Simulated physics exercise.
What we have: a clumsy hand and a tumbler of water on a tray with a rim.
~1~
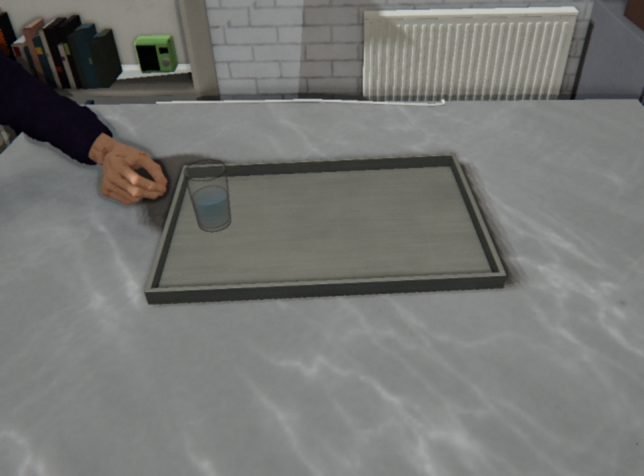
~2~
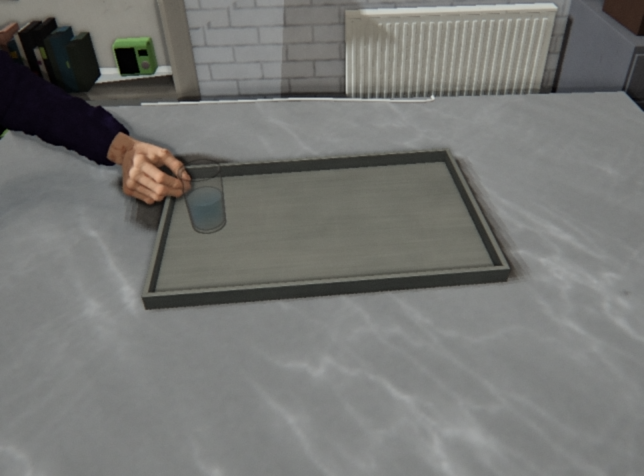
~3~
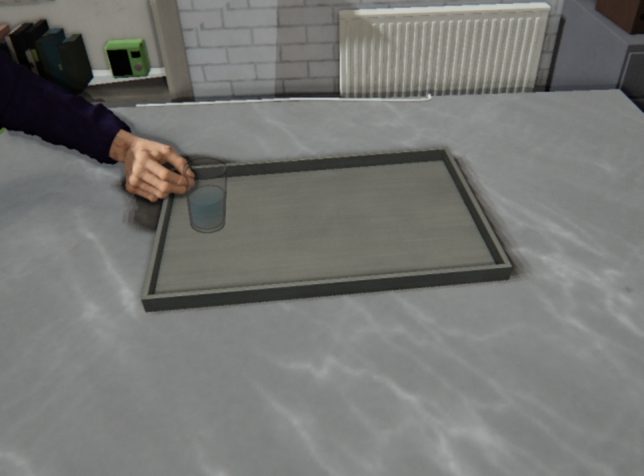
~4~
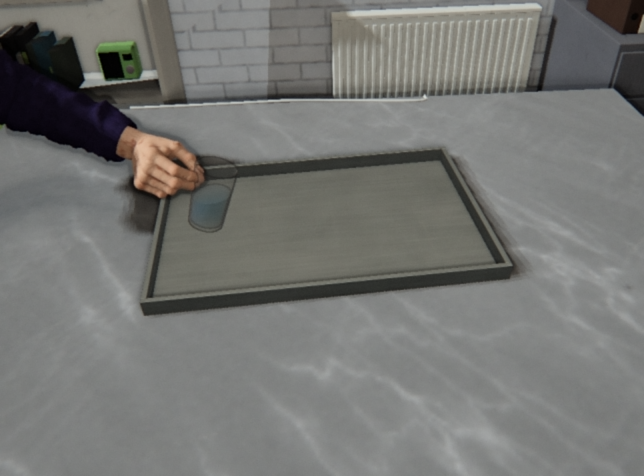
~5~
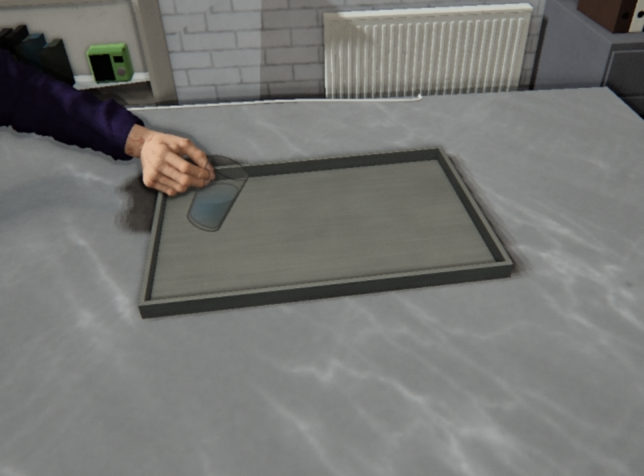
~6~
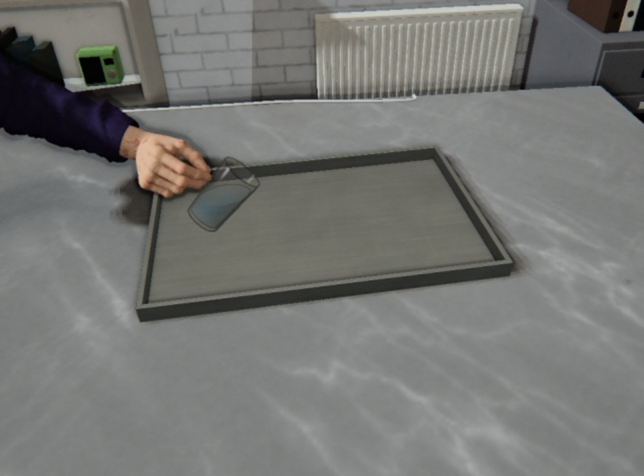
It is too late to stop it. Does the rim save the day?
In the end it keeps within the tray.
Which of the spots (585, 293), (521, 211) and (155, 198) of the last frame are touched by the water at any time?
In turn: Untouched, untouched, clear of it.
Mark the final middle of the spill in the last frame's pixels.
Around (387, 205).
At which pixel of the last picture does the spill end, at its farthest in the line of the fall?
Near (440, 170).
Next, the tumbler lies in the tray; the puddle covers about as much as a plate; the top is dry.
After that, the puddle covers about as much as a plate; the top is dry.
Finally, the puddle covers about as much as a plate; the top is dry.
